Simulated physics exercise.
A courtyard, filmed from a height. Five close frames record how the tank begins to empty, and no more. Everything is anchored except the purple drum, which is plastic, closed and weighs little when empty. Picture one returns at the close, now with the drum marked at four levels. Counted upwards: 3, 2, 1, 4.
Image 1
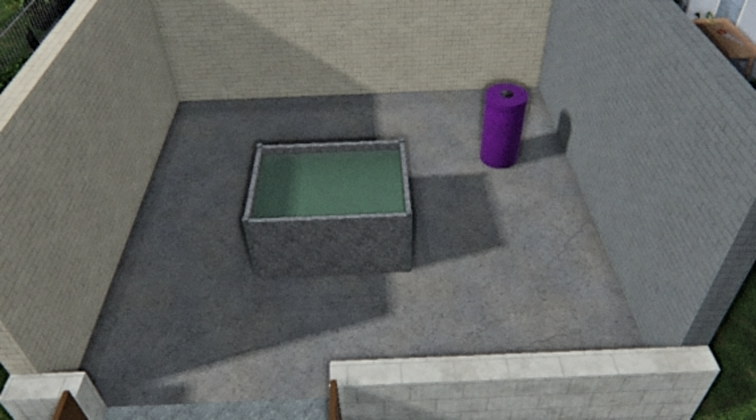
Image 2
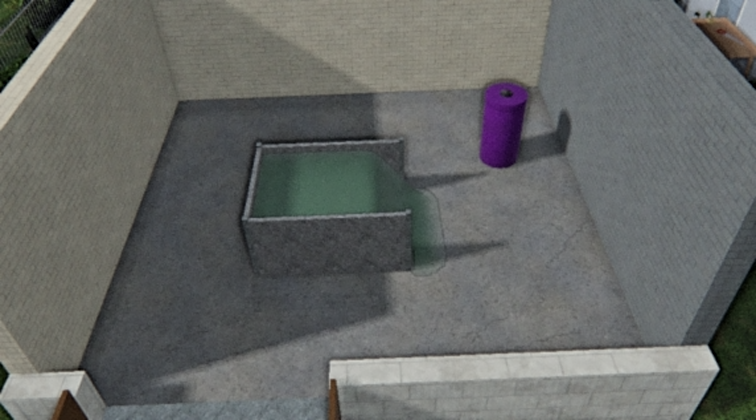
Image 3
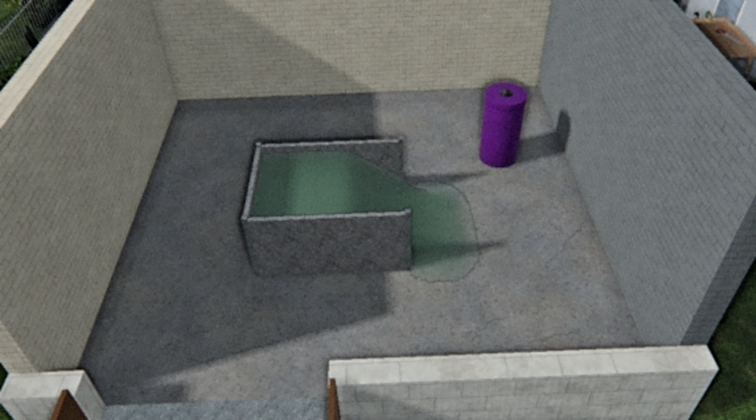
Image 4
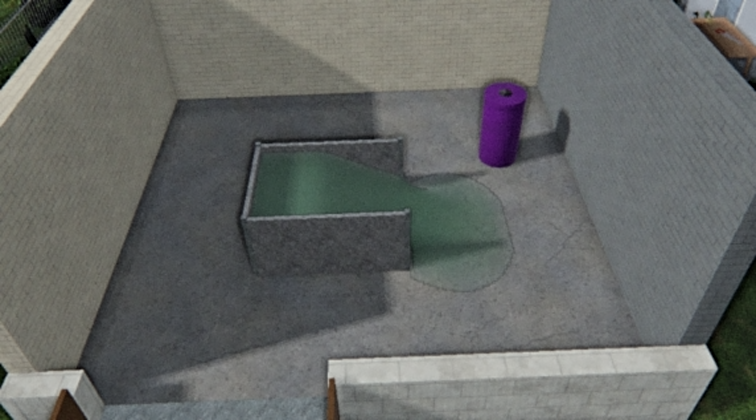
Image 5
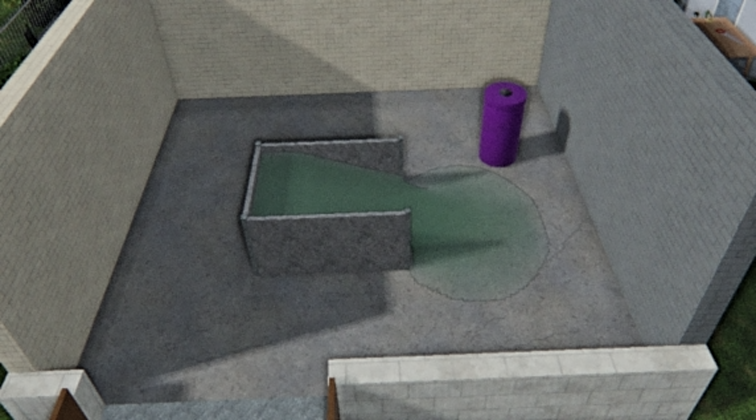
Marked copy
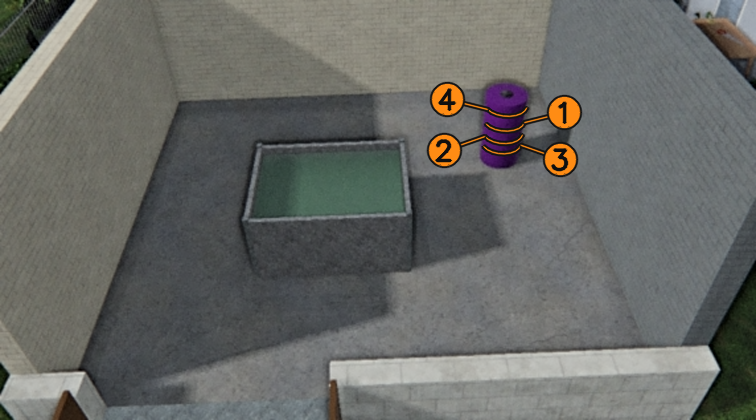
A walled yard with a grey concrete floor, an open gate at the front and brick walls around it is seen from a height by a still camera. A stone-sided tank of greenish water stands left of centre, and an upright purple drum stands near the back right. The tank's right side opens, and the water pours out rightward, spreading across the floor in a widening rounded pool while the drum stays put.
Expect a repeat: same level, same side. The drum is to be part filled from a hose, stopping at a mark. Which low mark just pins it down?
It is 3.
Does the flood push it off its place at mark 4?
No, that is safe.
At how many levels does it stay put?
All of them.
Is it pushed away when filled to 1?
No, not at all.
On the marked copy, 1 at (507, 131); 2 at (506, 143); 3 at (504, 153); 4 at (509, 116); from the bottom up 3, 2, 1, 4.
With 1, it does not move.
With 2, it does not move.
With 3, it does not move.
With 4, it does not move.
